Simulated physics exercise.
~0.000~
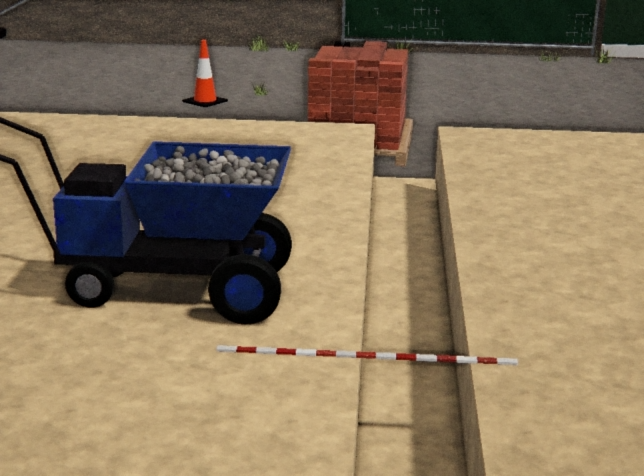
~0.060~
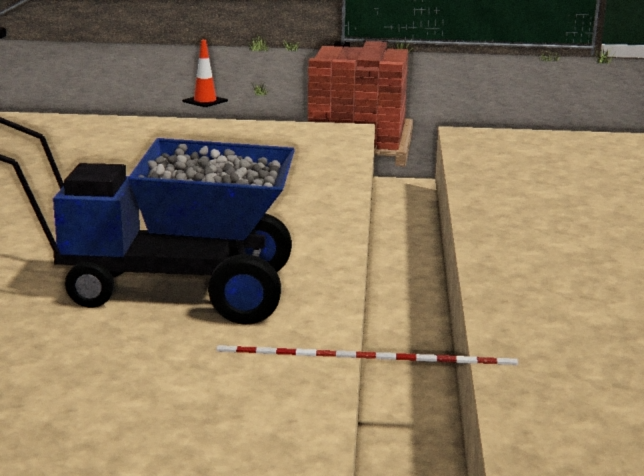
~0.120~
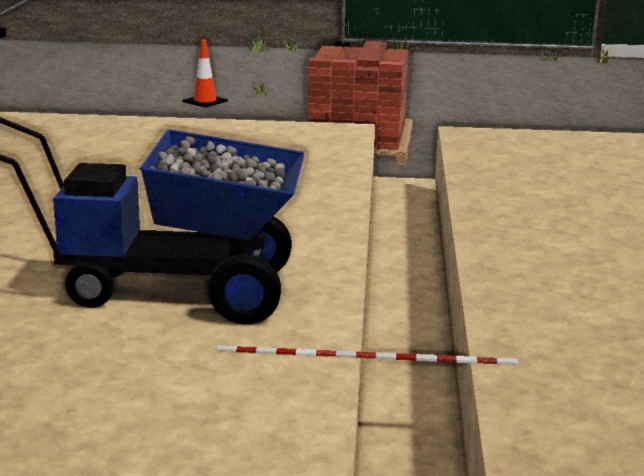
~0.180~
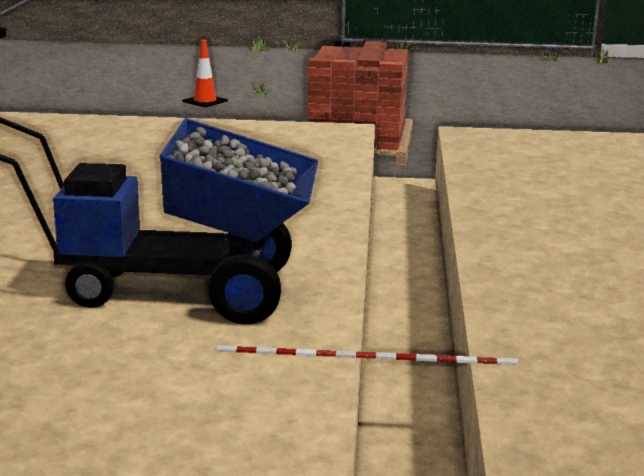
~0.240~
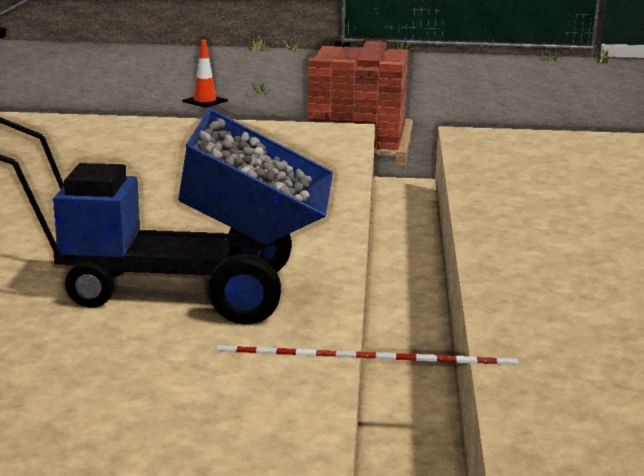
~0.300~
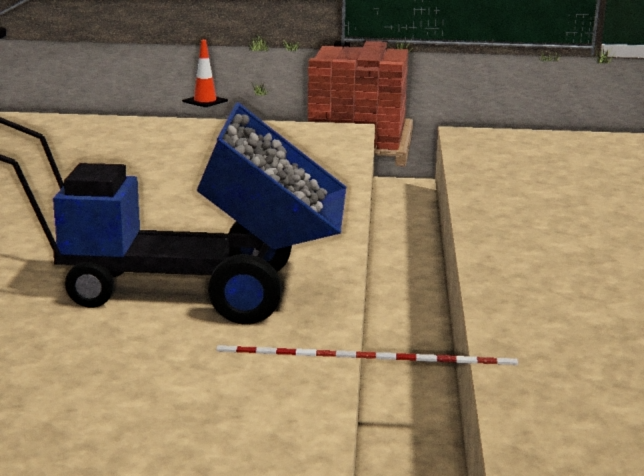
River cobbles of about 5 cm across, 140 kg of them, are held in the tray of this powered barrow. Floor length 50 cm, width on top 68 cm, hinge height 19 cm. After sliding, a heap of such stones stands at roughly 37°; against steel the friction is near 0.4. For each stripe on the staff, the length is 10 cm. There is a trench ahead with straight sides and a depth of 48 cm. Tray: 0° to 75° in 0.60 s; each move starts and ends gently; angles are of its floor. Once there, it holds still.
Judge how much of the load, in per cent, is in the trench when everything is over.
I judge it at about 100 per cent.
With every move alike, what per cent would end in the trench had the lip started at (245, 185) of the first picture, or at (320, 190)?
About 85 per cent first, then about 75 per cent.
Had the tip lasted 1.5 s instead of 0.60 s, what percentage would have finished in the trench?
100 per cent.
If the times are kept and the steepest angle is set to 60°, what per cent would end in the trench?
Some 60 in a hundred, I'd say.
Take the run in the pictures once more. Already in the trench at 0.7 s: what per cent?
Around 40 per cent of it, at that instant.
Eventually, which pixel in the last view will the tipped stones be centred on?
In the last view, about (418, 372).
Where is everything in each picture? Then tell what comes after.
In the first picture, the tray is at 0°, its lip at (278, 188); the top of the load is at (201, 162).
In the second picture, lip at (282, 190), floor tilted 2°, highest stones at (185, 159); the stones move at 0.5 m/s on average.
In the third picture, the tray is at 8°, its lip at (293, 194); the top of the load is at (186, 153); the stones move at 1.0 m/s on average.
In the fourth picture, lip at (309, 203), floor tilted 16°, highest stones at (195, 143); the stones move at 1.4 m/s on average.
In the fifth picture, the tray is at 26°, its lip at (325, 216); the top of the load is at (212, 134); the stones move at 1.6 m/s on average.
In the sixth picture, the tray is at 37°, its lip at (340, 233); the top of the load is at (237, 128); the stones move at 1.8 m/s on average.
After 0.4 s the floor is at 63°; 100 % in the tray; the foremost stones are at (353, 252).
After 0.7 s the floor is at 75°; 58 % in the tray, 42 % in the trench; the foremost stones are at (445, 355).
After 1.0 s the floor is at 75°; 15 % in the tray, 85 % in the trench; the foremost stones are at (485, 335).
After 3.0 s the floor is at 75°; 0 % in the tray, 100 % in the trench; the foremost stones are at (525, 335).
